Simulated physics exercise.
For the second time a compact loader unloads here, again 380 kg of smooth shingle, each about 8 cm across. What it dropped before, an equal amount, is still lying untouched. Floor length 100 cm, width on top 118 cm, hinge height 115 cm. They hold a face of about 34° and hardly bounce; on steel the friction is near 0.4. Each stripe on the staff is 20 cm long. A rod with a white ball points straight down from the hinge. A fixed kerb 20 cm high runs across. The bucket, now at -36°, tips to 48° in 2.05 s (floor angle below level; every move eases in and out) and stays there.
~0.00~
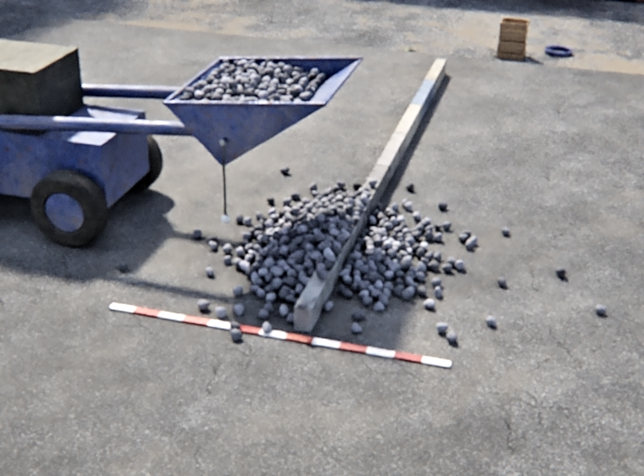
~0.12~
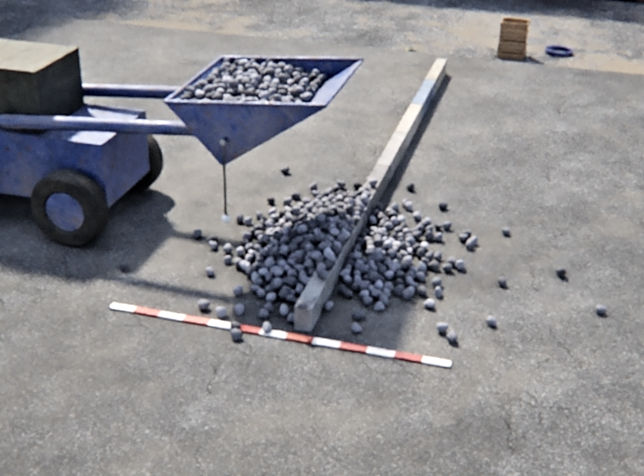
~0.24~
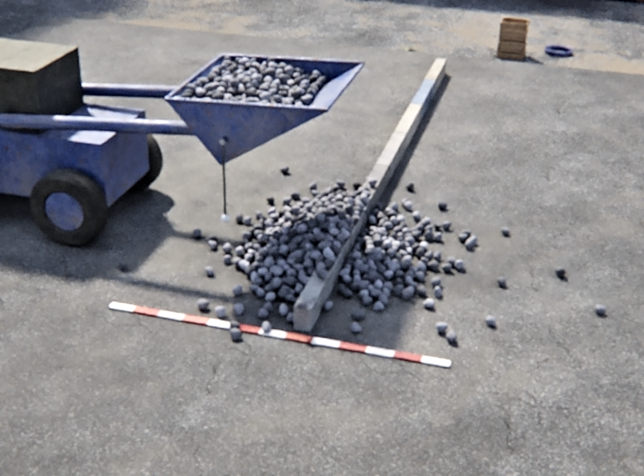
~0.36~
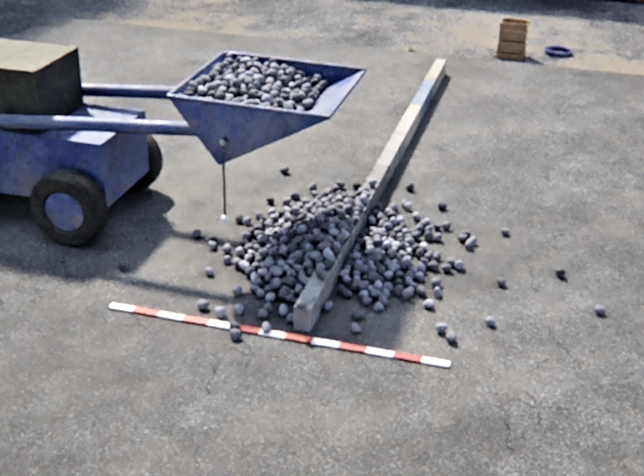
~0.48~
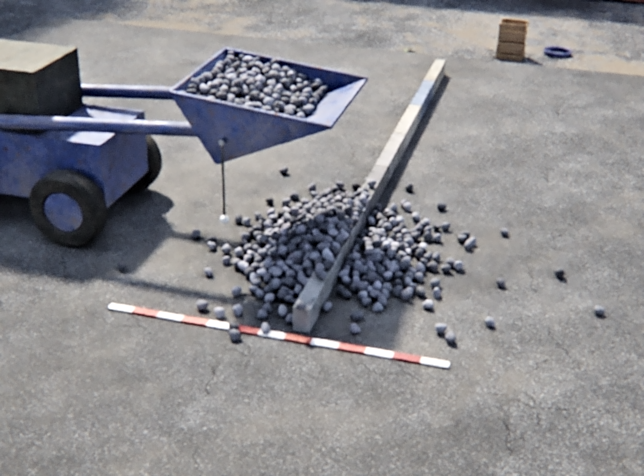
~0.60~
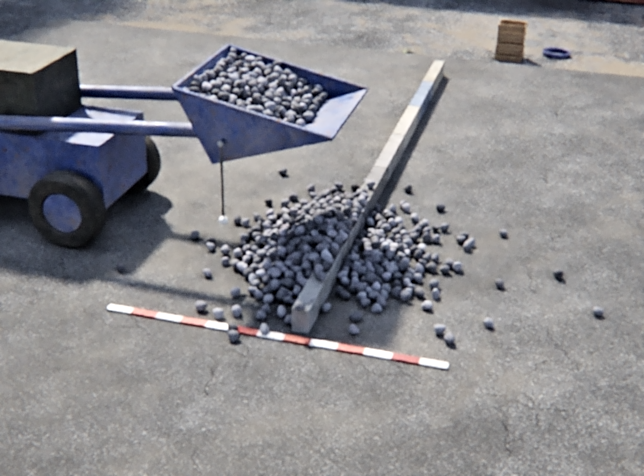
On a paved yard, a blue loader stood still while its bucket of grey stones slowly tilted a little, its right-hand lip dipping and the stones shifting slightly, beside an unmoving heap straddling a long kerb.
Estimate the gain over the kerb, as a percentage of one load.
Close to 49 parts in a hundred.
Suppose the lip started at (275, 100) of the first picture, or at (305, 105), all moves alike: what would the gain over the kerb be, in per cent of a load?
Near 5 per cent from the first place, 25 from the second.
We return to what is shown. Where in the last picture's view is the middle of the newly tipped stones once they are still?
Their middle is at about (340, 238).
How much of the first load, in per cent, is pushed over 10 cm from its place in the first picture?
About 20 per cent.
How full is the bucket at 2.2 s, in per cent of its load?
About 10 per cent.
After 1.5 s the floor is at 35°; in per cent of one load, 91 in the bucket, 83 on this side of the kerb, 26 over the kerb; the foremost stones are at (504, 279).
After 2.2 s the floor is at 48°; in per cent of one load, 8 in the bucket, 126 on this side of the kerb, 66 over the kerb; the foremost stones are at (504, 279).
After 2.5 s the floor is at 48°; in per cent of one load, 0 in the bucket, 126 on this side of the kerb, 74 over the kerb; the foremost stones are at (514, 281).
After 5.1 s the floor is at 48°; in per cent of one load, 0 in the bucket, 125 on this side of the kerb, 75 over the kerb; the foremost stones are at (527, 273). Net gain over the kerb, 49.
